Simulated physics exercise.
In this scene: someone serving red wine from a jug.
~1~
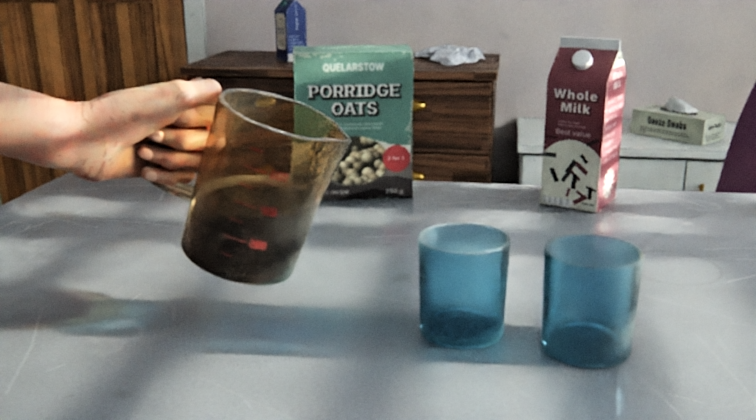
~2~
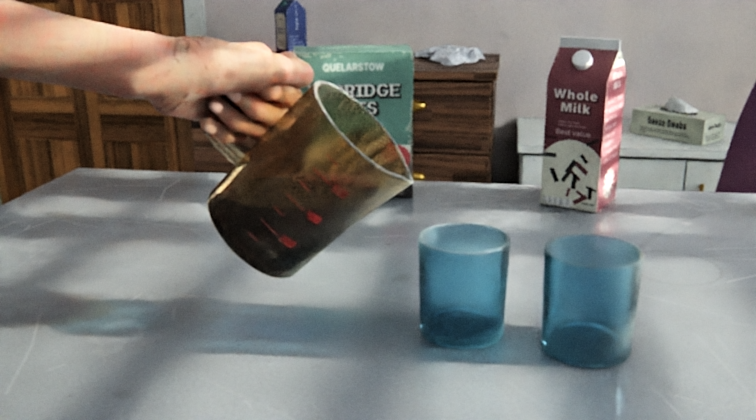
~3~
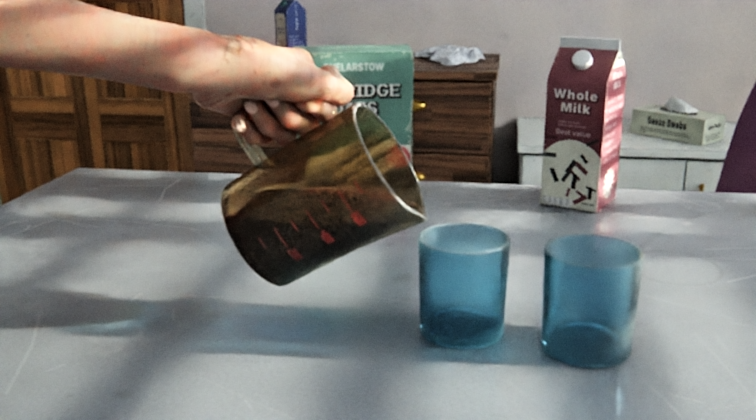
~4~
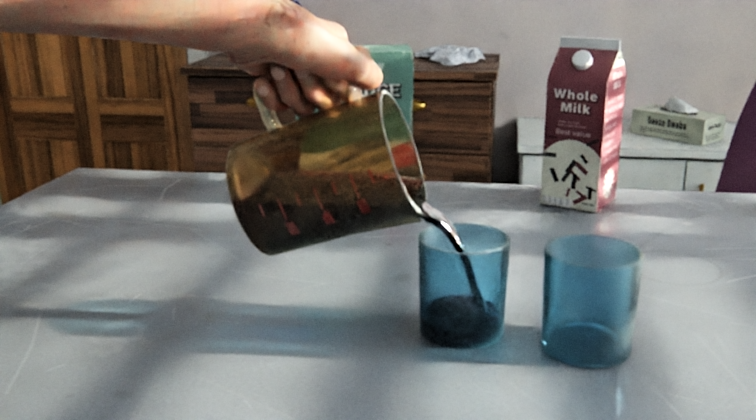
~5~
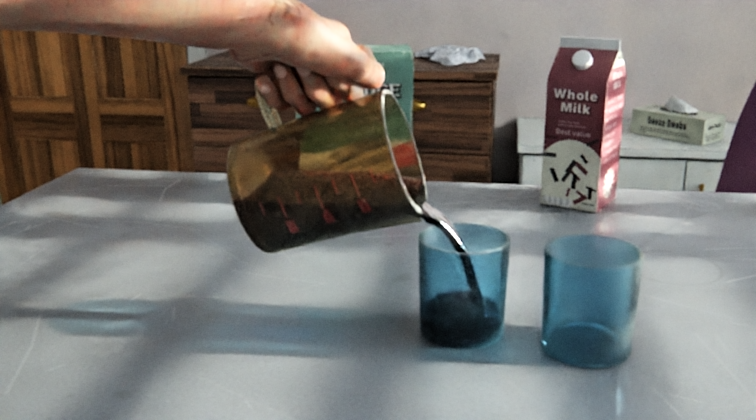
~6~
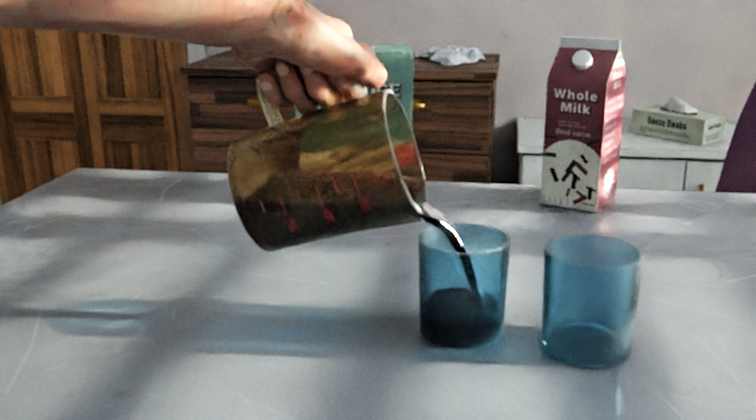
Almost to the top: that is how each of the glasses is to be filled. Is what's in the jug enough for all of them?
The supply dwindles too soon.
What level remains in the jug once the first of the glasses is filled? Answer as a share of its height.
About 10 per cent.
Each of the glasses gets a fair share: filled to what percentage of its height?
Level per vessel: Roughly 60 in a hundred.
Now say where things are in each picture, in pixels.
A hand has the jug; jug (261, 182) about a third full; two glasses, the last at (590, 296), in the first picture.
The jug is tipped; jug (309, 179) tipped 45° with all of its load; the first is empty, in the second picture.
The jug is tipped; jug (326, 194) tipped 60° with all of its load; two glasses, the last at (590, 296), in the third picture.
The stream is running; jug (333, 174) tipped 70° with nearly all of its load; the first is nearly empty, in the fourth picture.
The stream is running; jug (333, 173) tipped 70° with nearly all of its load; two glasses, the last at (590, 296), in the fifth picture.
The stream is running; jug (334, 172) tipped 70° with nearly all of its load; the first is about a quarter full, in the sixth picture.
Shortly, the first is about half full.
Then, the first is done and the jug has about a quarter of its load.
At the finish, the jug is empty with one filled and the next at about a third of a serving.
